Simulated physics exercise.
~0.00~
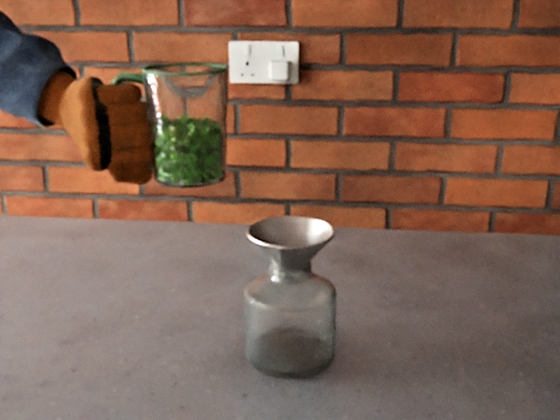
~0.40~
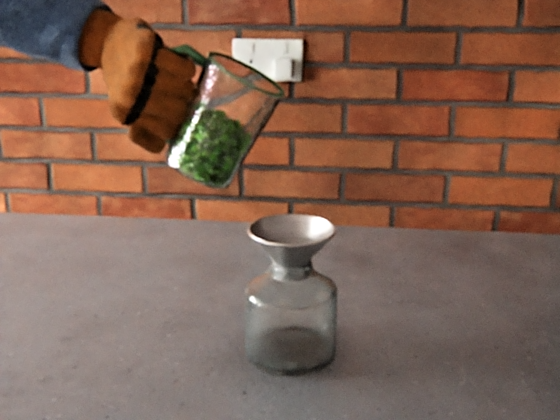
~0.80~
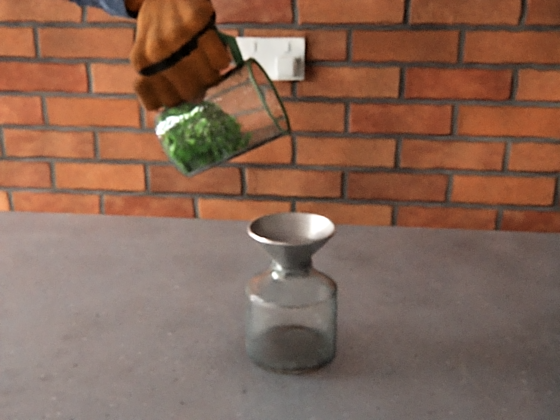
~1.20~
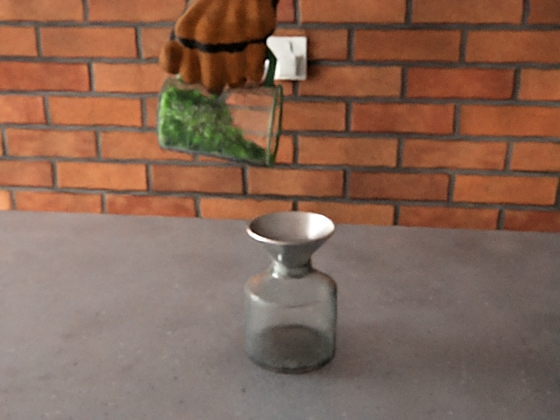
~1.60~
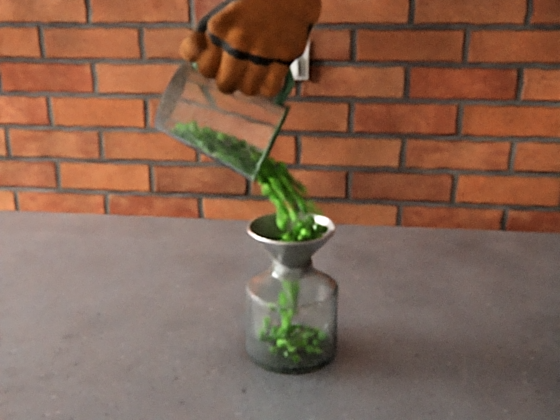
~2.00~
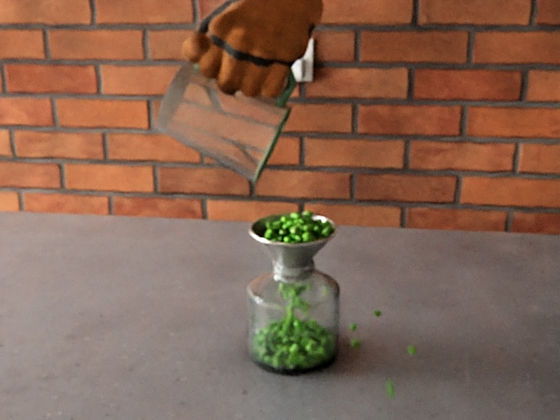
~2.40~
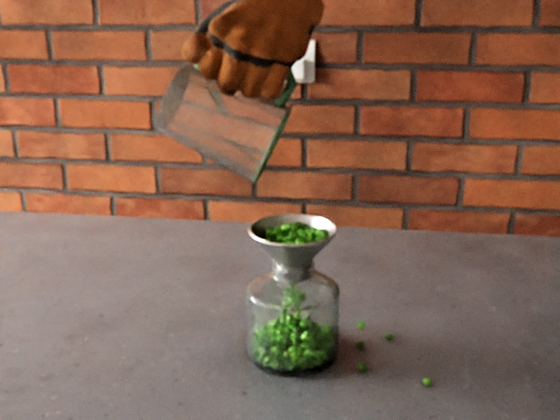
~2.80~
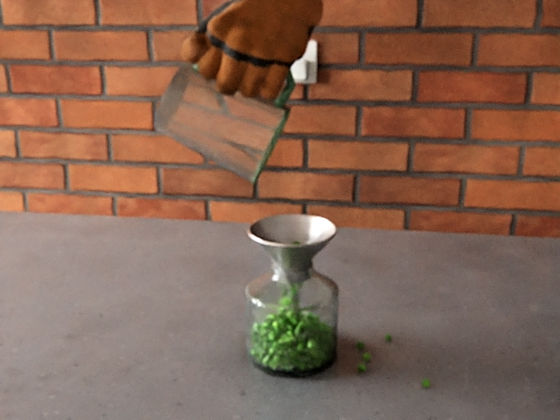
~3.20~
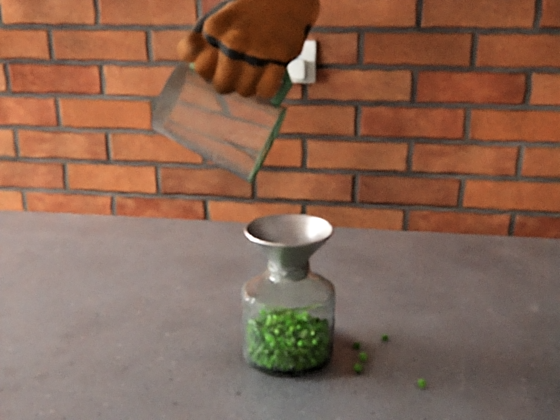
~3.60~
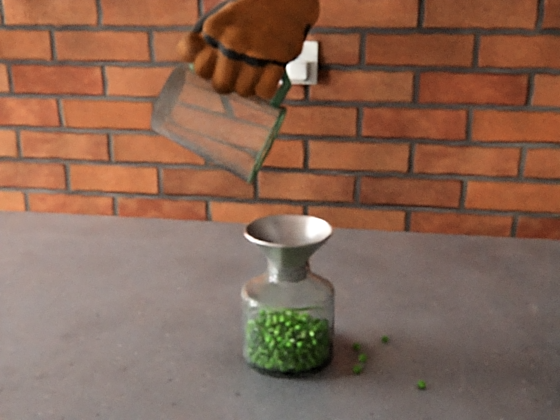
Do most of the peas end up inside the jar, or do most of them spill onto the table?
Most of the peas end up inside the jar. Only a few lie on the table beside it, and the cup and funnel look empty.
